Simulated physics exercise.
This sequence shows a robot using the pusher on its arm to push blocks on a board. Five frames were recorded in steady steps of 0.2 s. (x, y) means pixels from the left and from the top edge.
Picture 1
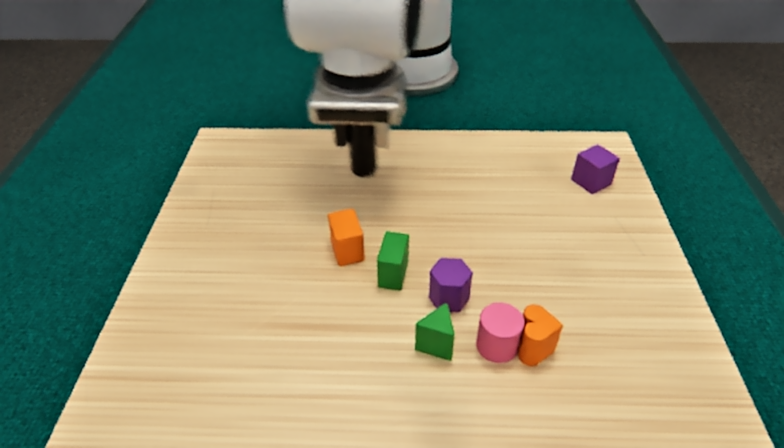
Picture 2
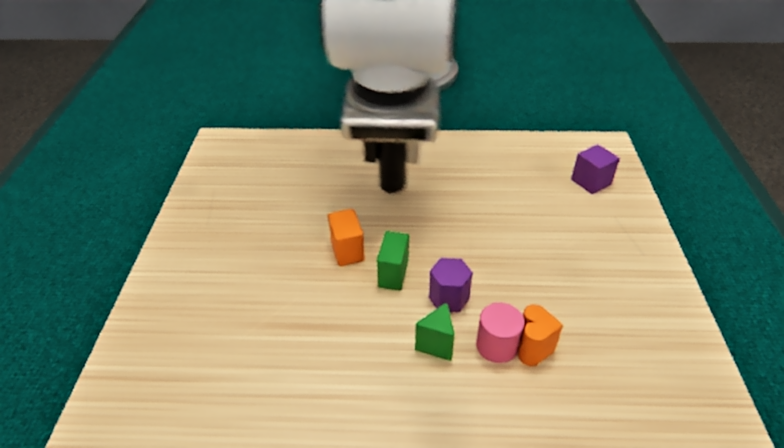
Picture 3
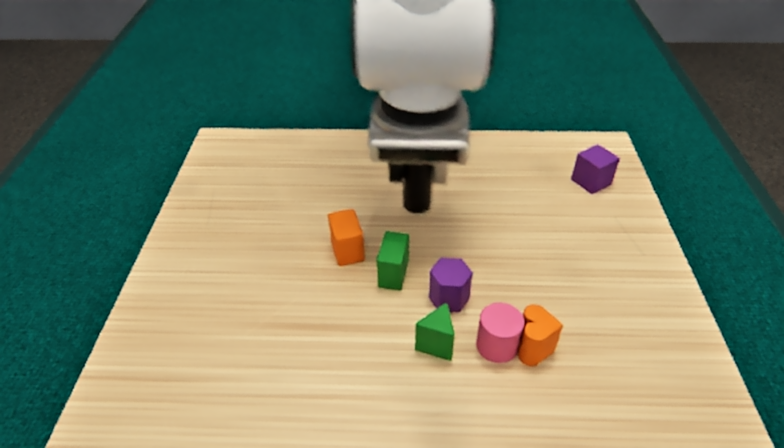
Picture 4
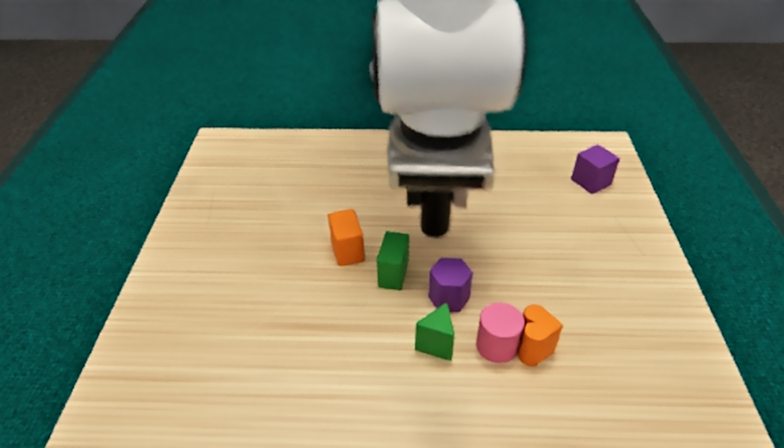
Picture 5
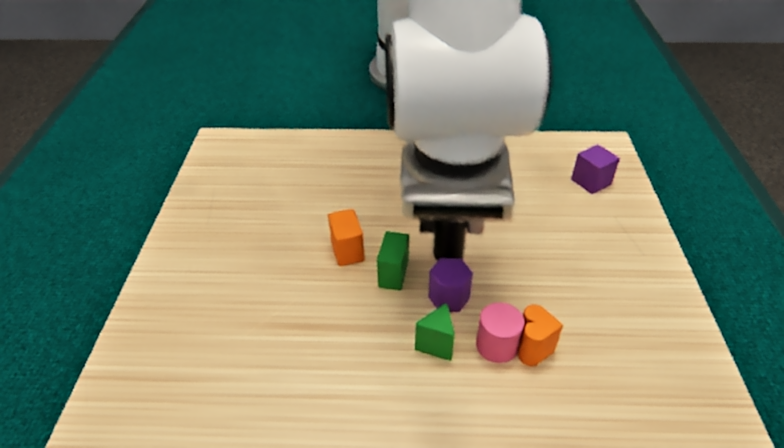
A pale wooden board lies on a dark green surface, seen from above and in front by a camera that stays still. An orange block and a green block sit left of centre, a purple hexagonal block, green triangle, pink cylinder and orange heart lie nearer, and a purple cube rests at far right. A white robot arm moves its black pusher rightward and nearer, reaching the purple hexagonal block's far side, while the blocks stay put.
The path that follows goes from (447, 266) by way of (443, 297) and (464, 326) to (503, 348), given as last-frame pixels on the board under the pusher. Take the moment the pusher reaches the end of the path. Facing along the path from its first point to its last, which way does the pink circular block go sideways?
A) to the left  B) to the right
Letter A.
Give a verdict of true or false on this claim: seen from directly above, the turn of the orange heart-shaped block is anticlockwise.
That claim is true.
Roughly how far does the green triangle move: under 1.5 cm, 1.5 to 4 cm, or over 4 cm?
If I had to pick, the green triangle travels from 1.5 to 4 cm here.
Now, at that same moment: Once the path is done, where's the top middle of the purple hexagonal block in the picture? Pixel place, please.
At roughly (477, 342).
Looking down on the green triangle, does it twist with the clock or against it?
Viewed from the top, it goes clockwise.
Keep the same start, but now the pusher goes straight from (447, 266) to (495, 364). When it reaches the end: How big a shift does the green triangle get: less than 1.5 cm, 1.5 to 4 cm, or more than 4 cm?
It shifts by 1.5 to 4 cm.
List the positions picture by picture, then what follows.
The first picture shows pusher's lower end (364, 170); green triangle (439, 320); purple hexagonal block (451, 271); pink circular block (502, 319); orange heart-shaped block (541, 322).
The second picture shows pusher (393, 186); blocks still.
The third picture shows pusher (417, 206); blocks still.
The fourth picture shows pusher (435, 229); blocks still.
The fifth picture shows pusher (448, 255); green triangle (439, 320); purple hexagonal block (451, 271); pink circular block (502, 319); orange heart-shaped block (541, 322).
What follows on the original path. One third of the way, pusher (444, 287); green triangle (440, 329), turned 30° clockwise; purple hexagonal block (454, 299), turned 20° anticlockwise.
Two thirds of the way, pusher (466, 316); green triangle (440, 344), turned 100° clockwise; purple hexagonal block (470, 331); pink circular block (516, 331); orange heart-shaped block (550, 323), turned 20° anticlockwise.
At the end, pusher (505, 338); green triangle (439, 346), turned 110° clockwise; purple hexagonal block (477, 342), turned 30° clockwise; pink circular block (541, 349); orange heart-shaped block (560, 324), turned 50° anticlockwise.
